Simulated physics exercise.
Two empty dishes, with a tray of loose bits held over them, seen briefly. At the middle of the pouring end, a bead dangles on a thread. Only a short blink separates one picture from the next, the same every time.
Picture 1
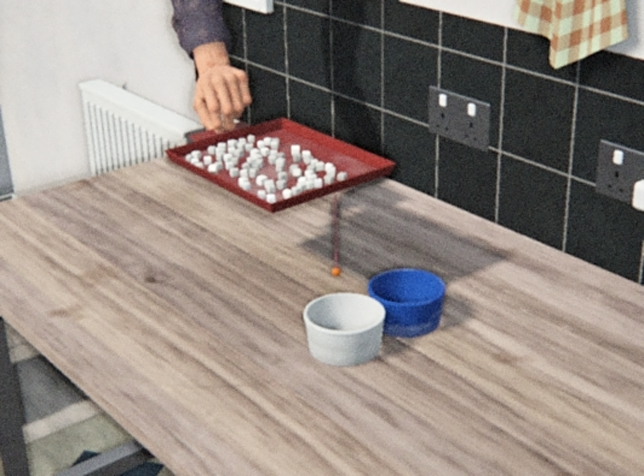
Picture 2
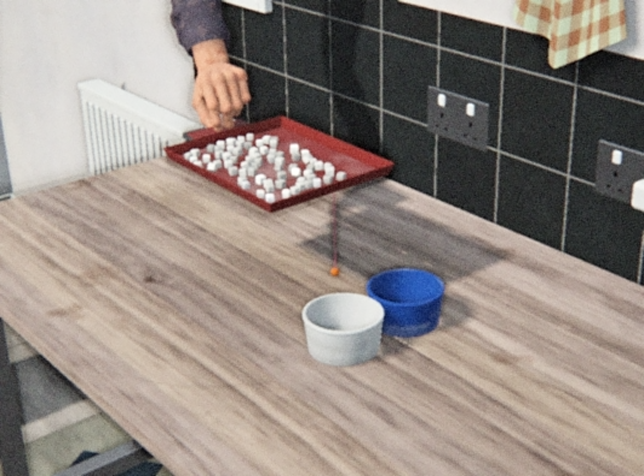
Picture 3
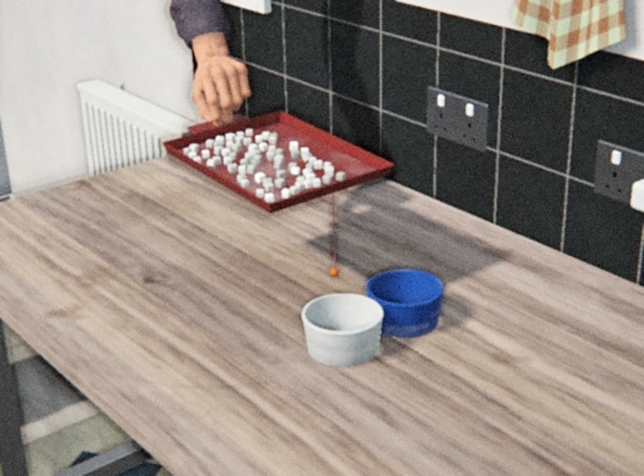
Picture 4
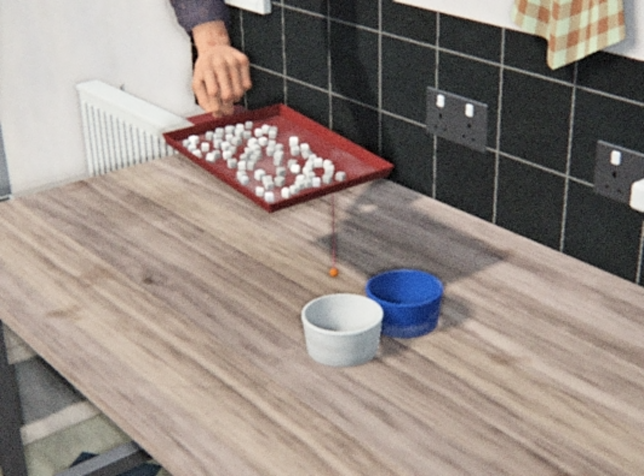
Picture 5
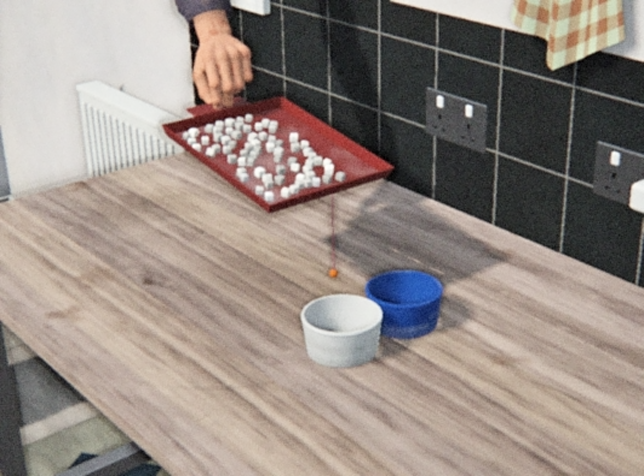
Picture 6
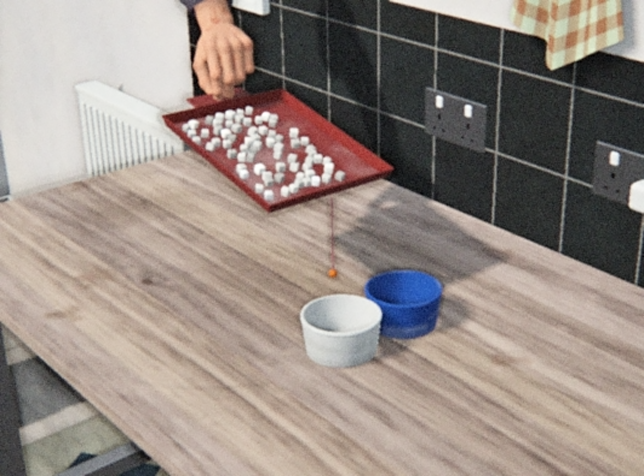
On a wooden table beside a black tiled wall, a hand grips the far end of a red tray of white cubes, above a white dish and a blue one, an orange bead dangling from its near edge. The hand slowly lifts that far end, and the tray slants slightly toward the right near corner.
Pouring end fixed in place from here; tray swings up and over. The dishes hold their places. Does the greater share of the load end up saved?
So the dishes mostly succeed at catching it, really.
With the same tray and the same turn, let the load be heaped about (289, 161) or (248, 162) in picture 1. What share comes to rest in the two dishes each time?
It would be about 80 per cent for the first and about 80 per cent for the second.
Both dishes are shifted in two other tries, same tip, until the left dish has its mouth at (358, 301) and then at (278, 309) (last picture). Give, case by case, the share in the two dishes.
Trial 1 80%, trial 2 20%.
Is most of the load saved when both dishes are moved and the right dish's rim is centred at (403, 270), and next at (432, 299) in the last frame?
A majority, then a minority.
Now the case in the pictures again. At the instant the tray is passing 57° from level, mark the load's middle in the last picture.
In the last view the centre sits at roughly (331, 178).
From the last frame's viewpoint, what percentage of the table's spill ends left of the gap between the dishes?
Left fraction: Around 40 per cent.
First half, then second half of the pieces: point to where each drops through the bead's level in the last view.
For the early half I get (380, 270), and for the late half (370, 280).
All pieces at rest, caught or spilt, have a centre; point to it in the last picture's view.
About pixel (388, 321).
Shortly afterwards, tray tipped steeply; all but a few on the tray; only a few in the right dish; a little in the air.
Next, tray tipped right over; the bulk on the tray; a little in the right dish; a little outside both; a little in the air.
Some moments later, tray tipped past a quarter turn; near a third in the left dish; near half in the right dish; near a quarter outside both.
In the end, tray tipped past a quarter turn; near a third in the left dish; near half in the right dish; near a quarter outside both.
